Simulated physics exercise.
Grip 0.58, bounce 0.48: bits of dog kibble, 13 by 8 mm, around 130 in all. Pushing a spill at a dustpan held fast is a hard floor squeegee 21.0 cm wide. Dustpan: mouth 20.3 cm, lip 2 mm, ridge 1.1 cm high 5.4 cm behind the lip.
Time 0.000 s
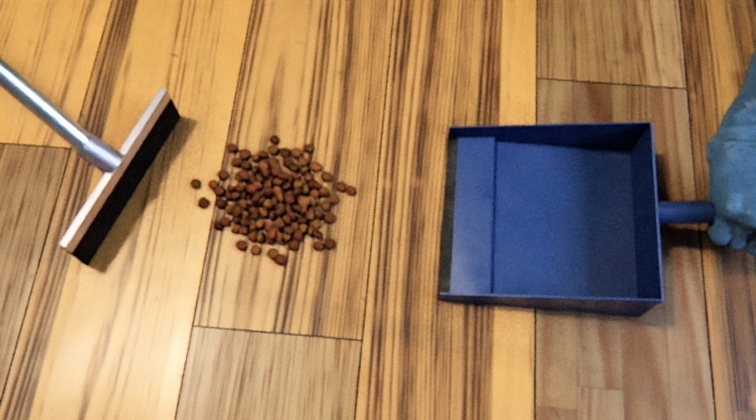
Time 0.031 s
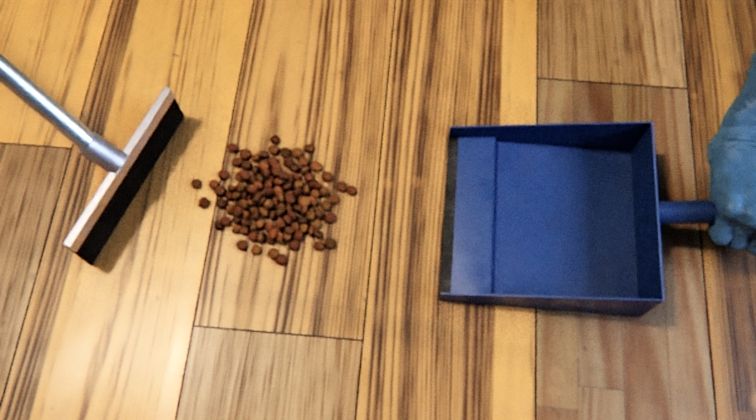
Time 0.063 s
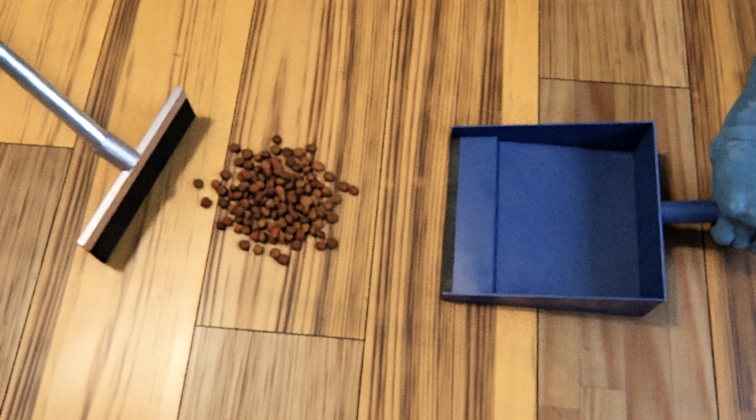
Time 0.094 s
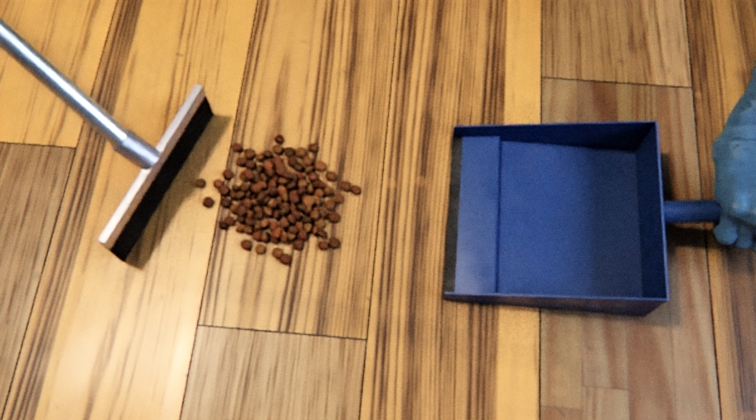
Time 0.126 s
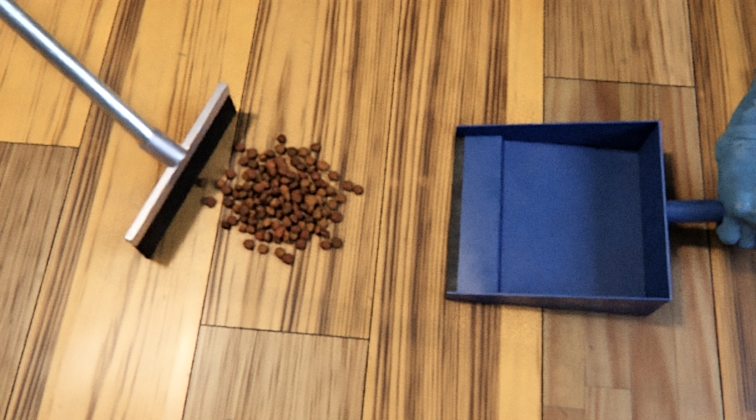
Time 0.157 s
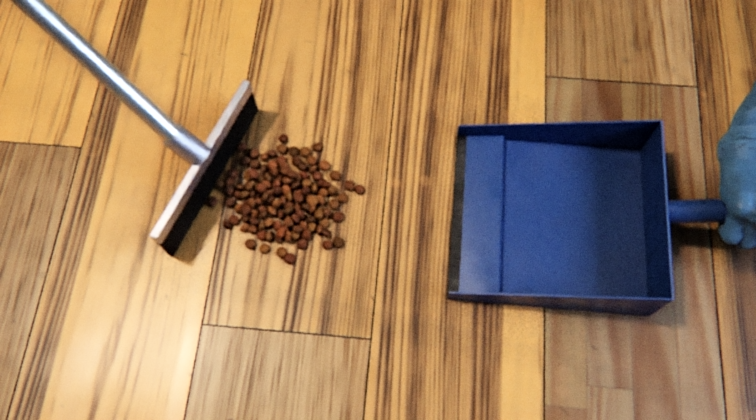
At first, a squeegee with a metal handle sits left of a pile of brown kibble on a wooden floor, while a gloved hand holds a blue dustpan at right. The blade barely shifts, then slides rightward across the boards until it meets the pile's left edge, most pieces staying put.
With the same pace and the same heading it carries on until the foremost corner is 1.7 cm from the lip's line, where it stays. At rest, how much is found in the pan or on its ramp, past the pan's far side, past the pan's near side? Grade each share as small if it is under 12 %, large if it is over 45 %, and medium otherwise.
In the pan or on its ramp: Small; past the pan's far side: Small; past the pan's near side: Small.
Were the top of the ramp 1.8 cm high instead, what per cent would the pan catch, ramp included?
I'd expect close to 5 per cent.
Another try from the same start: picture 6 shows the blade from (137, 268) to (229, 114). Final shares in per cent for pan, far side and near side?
Split: Pan = 20, far = 0, near = 20.
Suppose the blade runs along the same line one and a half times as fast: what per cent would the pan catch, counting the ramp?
Some 25 %.
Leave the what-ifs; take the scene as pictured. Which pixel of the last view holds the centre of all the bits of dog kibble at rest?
(424, 218).
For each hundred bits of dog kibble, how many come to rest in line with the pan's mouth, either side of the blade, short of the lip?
Around 90 in a hundred.
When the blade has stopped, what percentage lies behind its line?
Some 15 per cent.
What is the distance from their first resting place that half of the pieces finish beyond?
The figure is about 16 cm.
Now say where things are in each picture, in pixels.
The first picture shows blade from (68, 247) to (165, 96), moved 0.0 cm, 0 of the pieces shifted so far; middle of the pieces at (274, 202); pan at (556, 224).
The second picture shows blade from (73, 246) to (169, 96), moved 0.4 cm, 0 of the pieces shifted so far; middle of the pieces at (274, 202).
The third picture shows blade from (86, 245) to (181, 95), moved 1.6 cm, 0 of the pieces shifted so far; middle of the pieces at (276, 201).
The fourth picture shows blade from (107, 243) to (200, 93), moved 3.5 cm, 0 of the pieces shifted so far; middle of the pieces at (278, 201).
The fifth picture shows blade from (133, 240) to (224, 91), moved 6.0 cm, 0 of the pieces shifted so far; middle of the pieces at (281, 201).
The sixth picture shows blade from (158, 238) to (247, 89), moved 8.5 cm, 2 of the pieces shifted so far; middle of the pieces at (283, 200); pan at (566, 222). Its pace works out near 0.79 m/s, heading 11 degrees away from the viewer's side.
Then, at 0.31 s, middle of the blade 16 cm from the lip; 0 % over the lip, far side 0 %, near side 0 %.
Then, at 0.42 s, middle of the blade 8 cm from the lip; 0 % over the lip, far side 0 %, near side 0 %.
After 0.65 s, middle of the blade 5 cm from the lip; 5 % over the lip, far side 5 %, near side 5 %.
At rest (1.0 s), pan 5 %, far side 5 %, near side 5 %, in front of the lip or behind the blade 90 %.
